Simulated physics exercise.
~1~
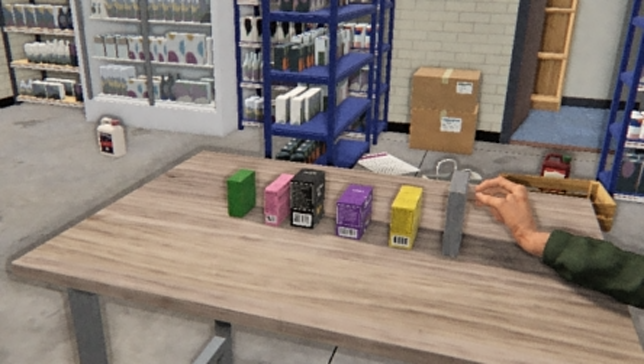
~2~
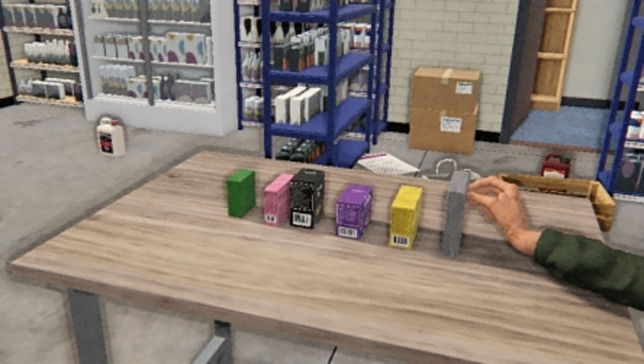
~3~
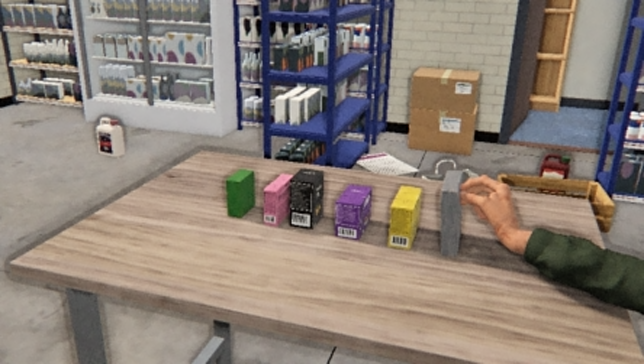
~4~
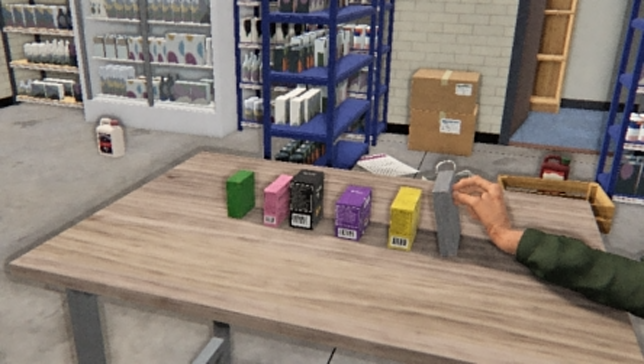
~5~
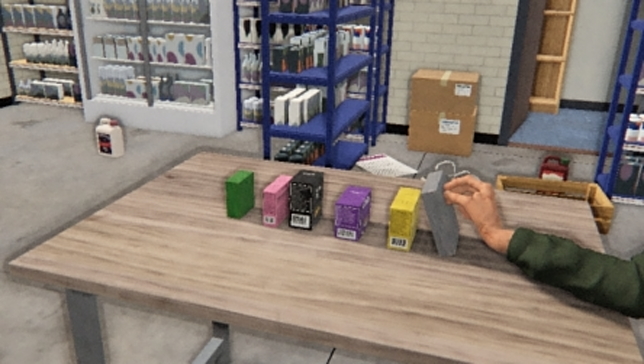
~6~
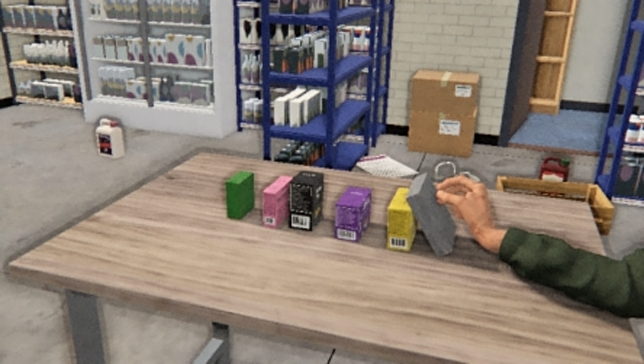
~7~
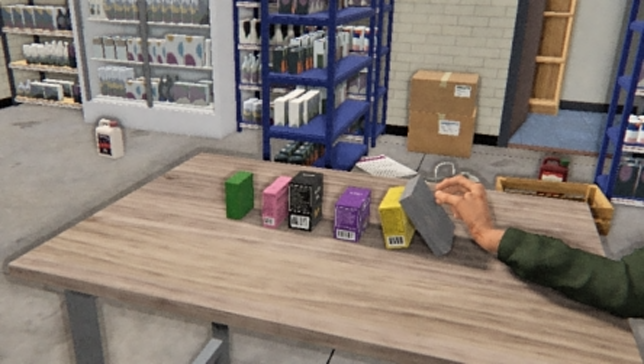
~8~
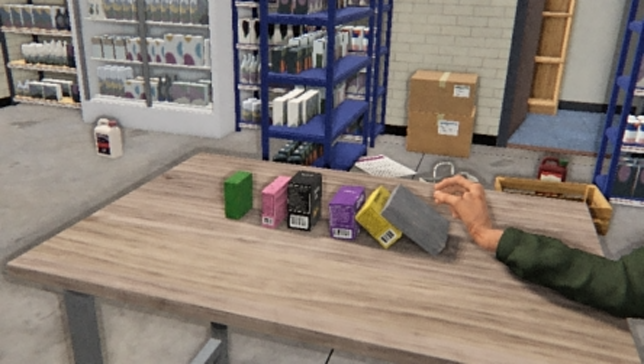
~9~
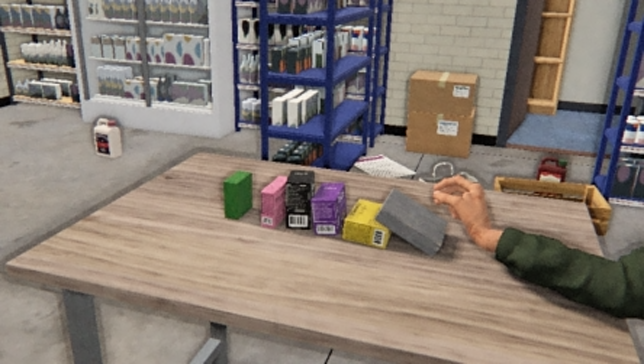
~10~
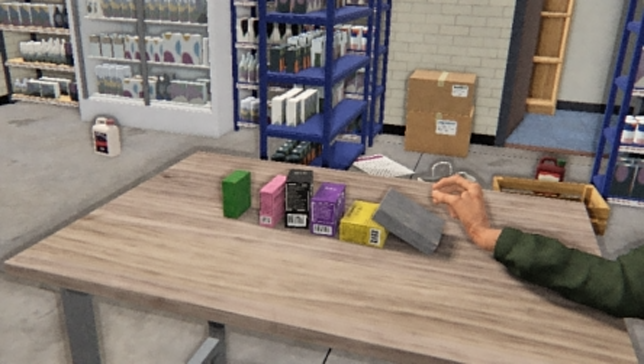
The video shows a row of upright boxes on a wooden table as a hand tips the grey block left into the yellow packet, which topples and nudges the purple one. The grey block rests against the fallen yellow packet, while the purple, black, pink and green ones remain standing.
